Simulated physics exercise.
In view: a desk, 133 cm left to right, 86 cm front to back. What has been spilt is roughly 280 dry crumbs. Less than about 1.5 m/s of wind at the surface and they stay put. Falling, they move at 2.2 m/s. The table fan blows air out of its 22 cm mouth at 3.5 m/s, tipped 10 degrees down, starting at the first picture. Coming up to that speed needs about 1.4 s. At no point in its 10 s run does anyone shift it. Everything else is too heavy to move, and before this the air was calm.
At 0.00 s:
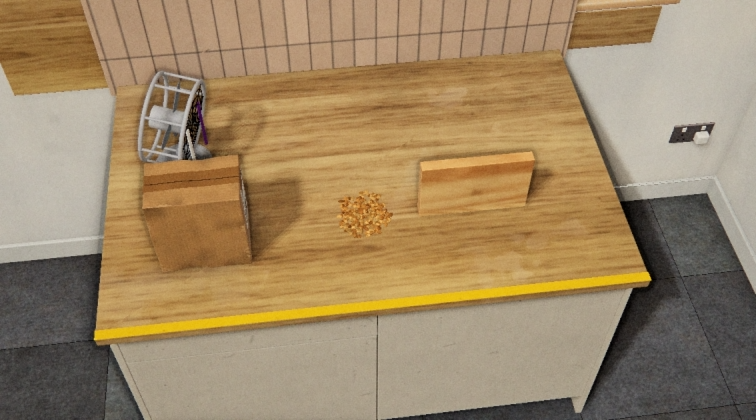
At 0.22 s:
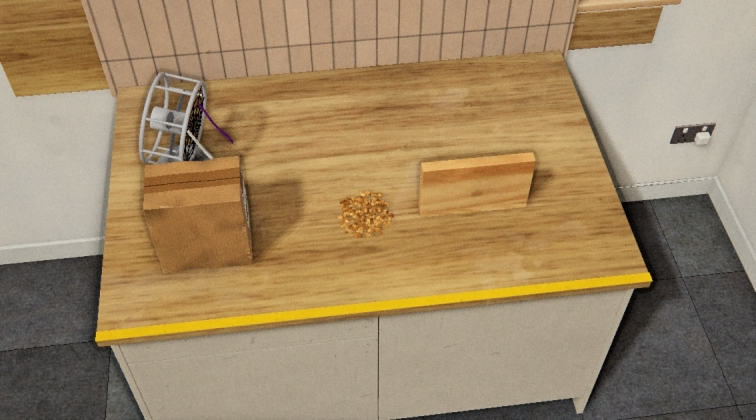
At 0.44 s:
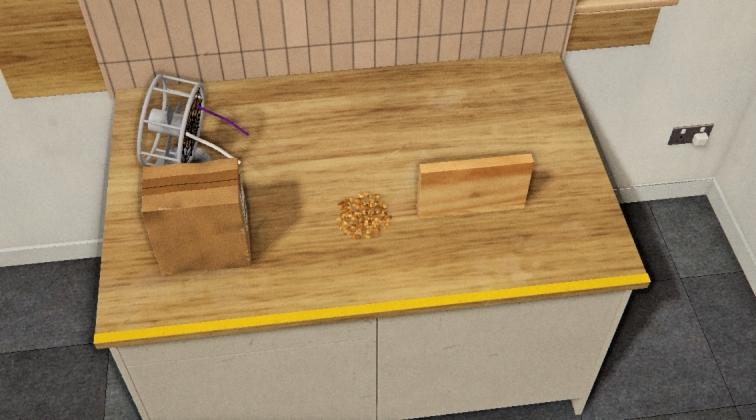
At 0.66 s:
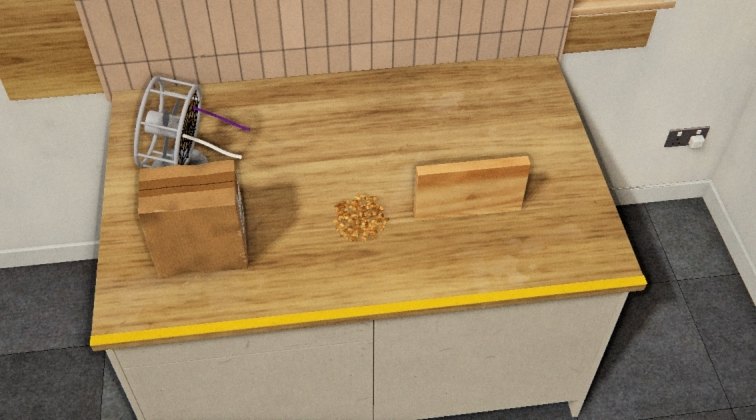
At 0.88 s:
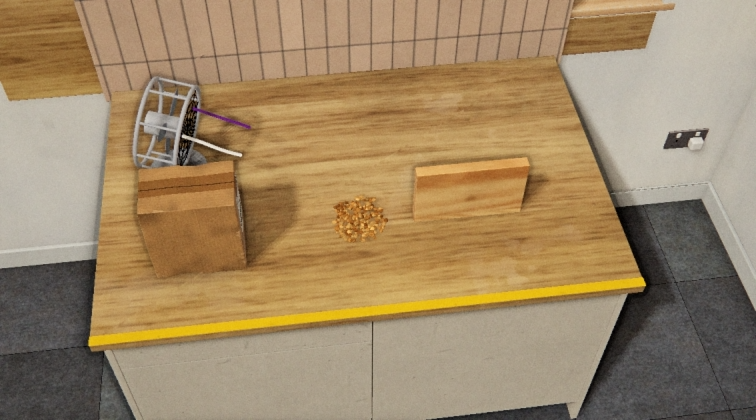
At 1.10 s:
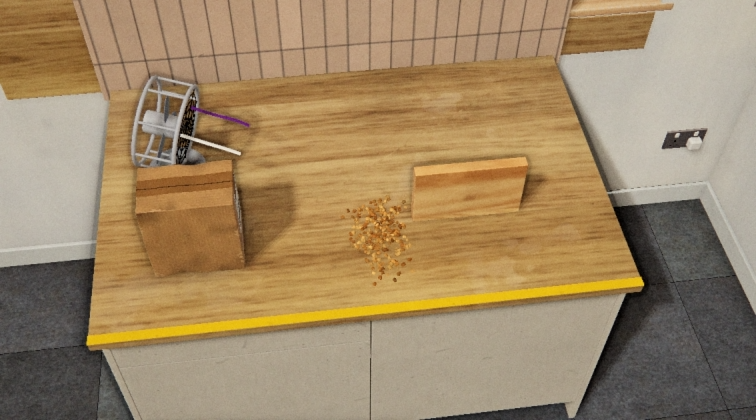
A grey table fan at the back left of a wooden kitchen worktop, seen from above, sends purple and white ribbons lifting outward to the right. A brown box stands before it, golden-brown crumbs lie mid-counter, and an upright wooden board stands right, behind a yellow front edge. The crumbs stay put at first, then most scatter rightward and toward the front as the view drifts very slightly.
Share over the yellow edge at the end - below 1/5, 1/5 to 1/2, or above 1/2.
Over fifty percent.
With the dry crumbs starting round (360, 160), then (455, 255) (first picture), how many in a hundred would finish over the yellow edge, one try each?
First try 0 %, second try 90 %.
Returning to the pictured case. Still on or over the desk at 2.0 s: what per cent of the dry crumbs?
I reckon some 3 %.
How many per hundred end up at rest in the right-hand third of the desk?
Roughly 1 %.
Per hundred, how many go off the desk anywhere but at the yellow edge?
It comes out at some 10 %.
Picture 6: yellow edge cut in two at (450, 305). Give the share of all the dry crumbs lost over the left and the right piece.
15 % left, 80 % right.
After 2.0 s, 90 % are over the yellow edge; 94 % have settled or left.
After 3.2 s, 91 % are over the yellow edge; 98 % have settled or left.
After 5.5 s, 92 % are over the yellow edge; 99 % have settled or left.
After 10.0 s, at the end, 92 % are over the yellow edge.
